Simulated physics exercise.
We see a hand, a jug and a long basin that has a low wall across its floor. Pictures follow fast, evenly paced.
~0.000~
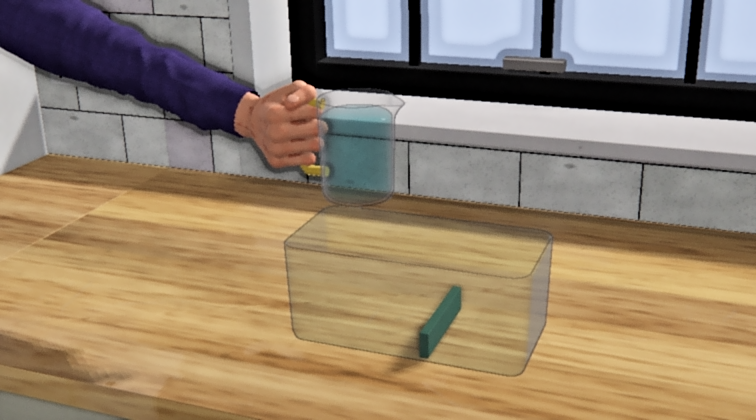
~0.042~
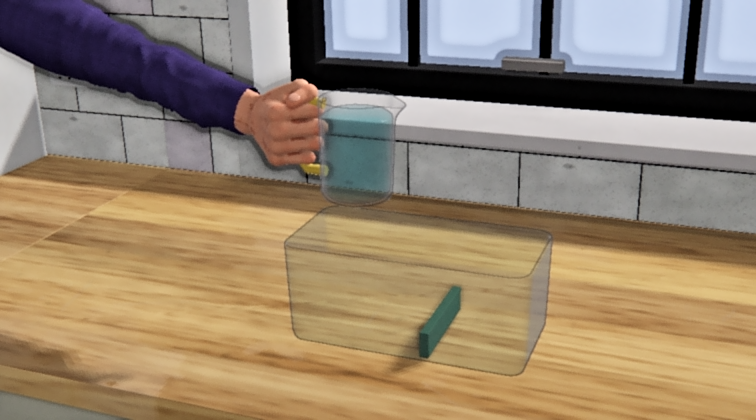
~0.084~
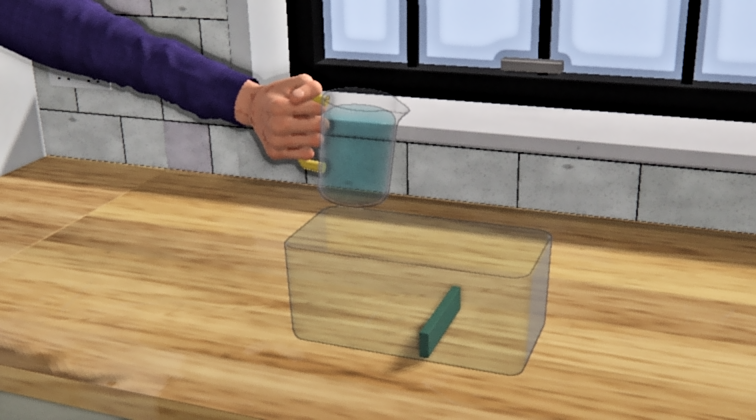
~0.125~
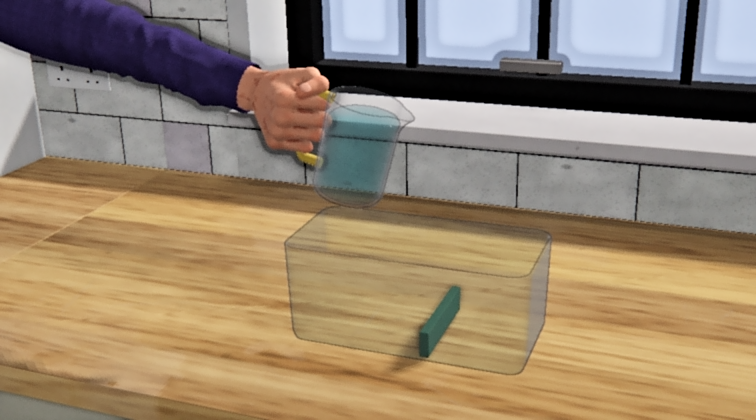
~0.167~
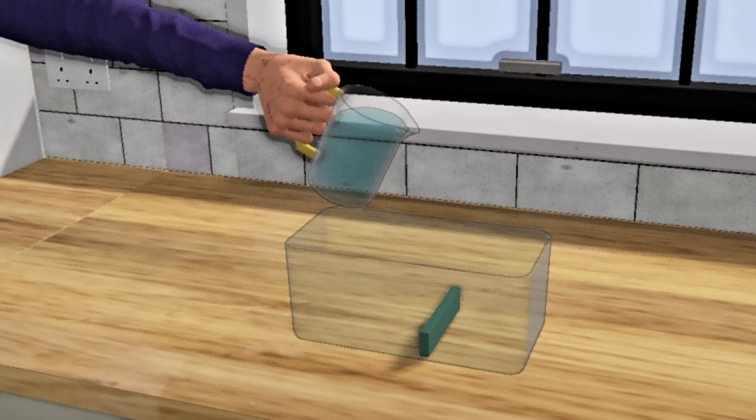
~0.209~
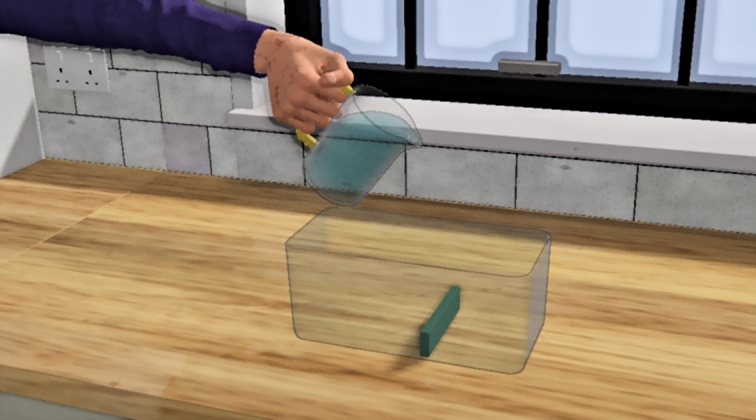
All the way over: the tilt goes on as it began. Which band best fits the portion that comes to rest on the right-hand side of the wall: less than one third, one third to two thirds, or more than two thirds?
The right of the wall is going to hold beyond two thirds.
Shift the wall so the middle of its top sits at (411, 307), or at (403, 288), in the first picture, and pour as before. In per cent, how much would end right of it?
In order, some 90 and 95 in a hundred.
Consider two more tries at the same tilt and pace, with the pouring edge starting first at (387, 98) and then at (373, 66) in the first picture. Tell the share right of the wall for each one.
It comes to about 45 %, followed by about 35 %.
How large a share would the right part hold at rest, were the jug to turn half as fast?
It comes to some 80 in a hundred.
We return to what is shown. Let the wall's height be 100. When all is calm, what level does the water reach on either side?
On the left it's around 10 per cent; on the right, 90 per cent.
A moment on, the jug is tipped right over and 56 per cent is still to pour, 3 is left of the wall and 22 right of it.
Next, the jug is tipped right over and 13 per cent is still to pour, 15 is left of the wall and 60 right of it.
Then the jug is tipped right over and 2 per cent is still to pour, 17 is left of the wall and 78 right of it.
Later the jug is tipped right over and 0 per cent is still to pour, 19 is left of the wall and 79 right of it.
Finally, 20 per cent lies left of the wall, 79 right of it and 1 outside.
